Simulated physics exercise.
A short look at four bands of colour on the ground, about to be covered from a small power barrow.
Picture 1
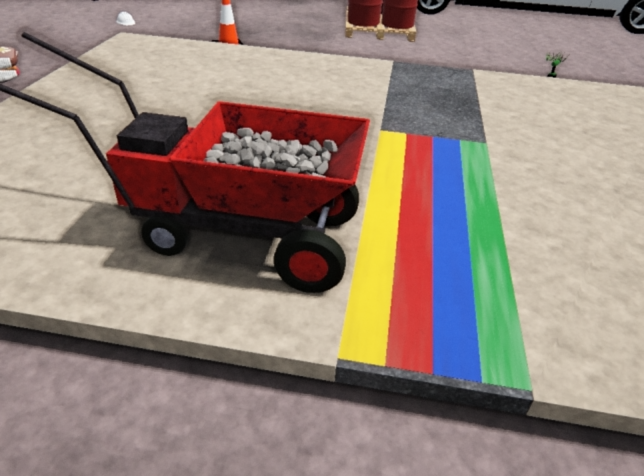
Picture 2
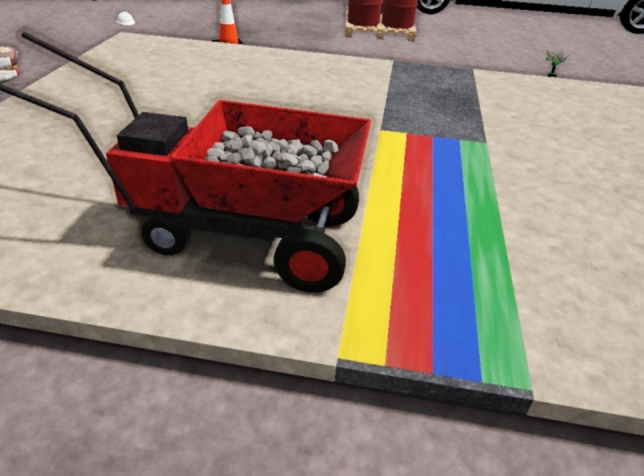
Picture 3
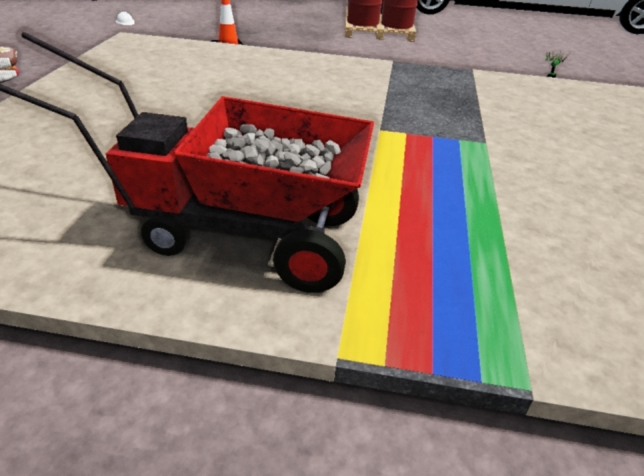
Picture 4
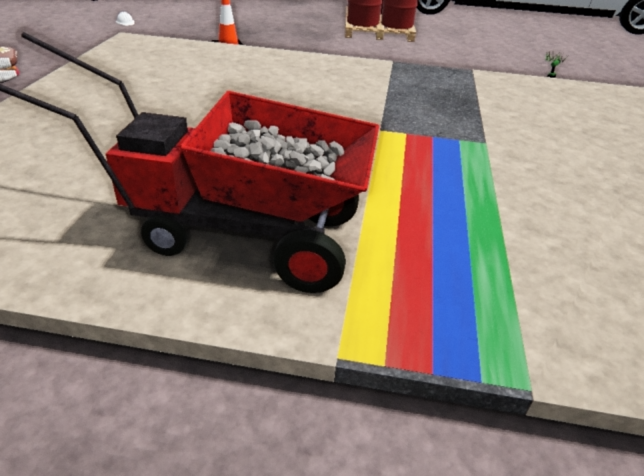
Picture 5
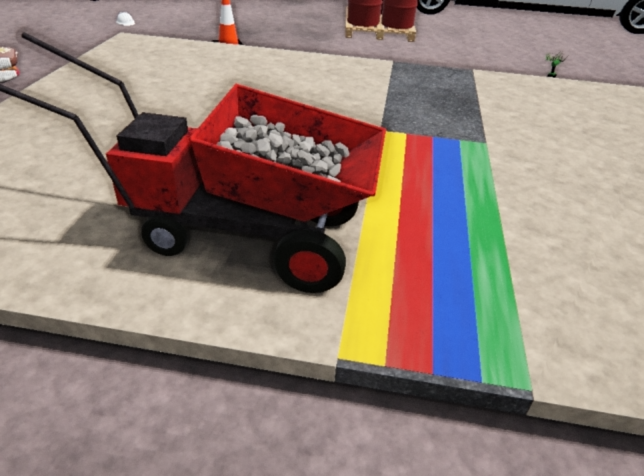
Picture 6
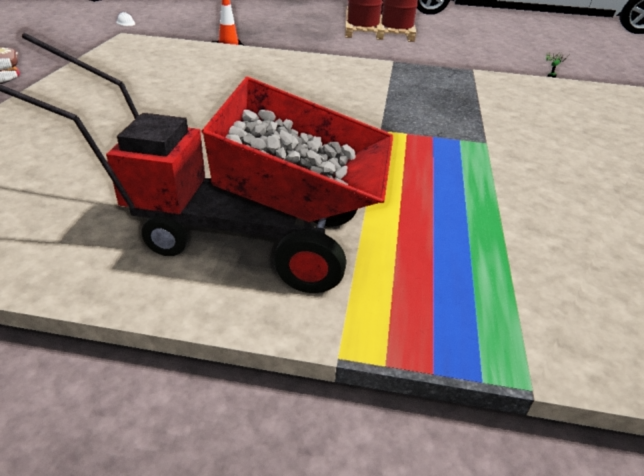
A red barrow's skip, loaded with grey broken stones, sat level at first, then tilted gradually forward to the right, its lip edging over the yellow strip beside red, blue and green ones.
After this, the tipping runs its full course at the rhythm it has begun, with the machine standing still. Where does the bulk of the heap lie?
Most covered: The blue band.
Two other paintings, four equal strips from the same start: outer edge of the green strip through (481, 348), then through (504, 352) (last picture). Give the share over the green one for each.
Roughly 20 per cent, and 20 per cent.
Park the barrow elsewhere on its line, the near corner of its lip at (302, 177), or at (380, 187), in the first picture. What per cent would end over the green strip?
Near 10 % and 30 %.
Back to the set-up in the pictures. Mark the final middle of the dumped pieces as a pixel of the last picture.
Around (463, 268).
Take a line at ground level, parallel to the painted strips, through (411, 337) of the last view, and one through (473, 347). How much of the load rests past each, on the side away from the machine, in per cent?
Near 70 % and 30 %.
Soon after the last picture, skip tipped steeply; all in the skip.
A little later, skip tipped right over; most in the skip; a small part over the red strip; a small part over the blue strip.
Later still, skip tipped right over; about a quarter in the skip; a small part over the red strip; about a third over the blue strip; about a quarter over the green strip; a small part off the paint.
At rest, skip tipped right over; about a quarter in the skip; none over the yellow strip; a small part over the red strip; about a third over the blue strip; about a quarter over the green strip; a small part off the paint.
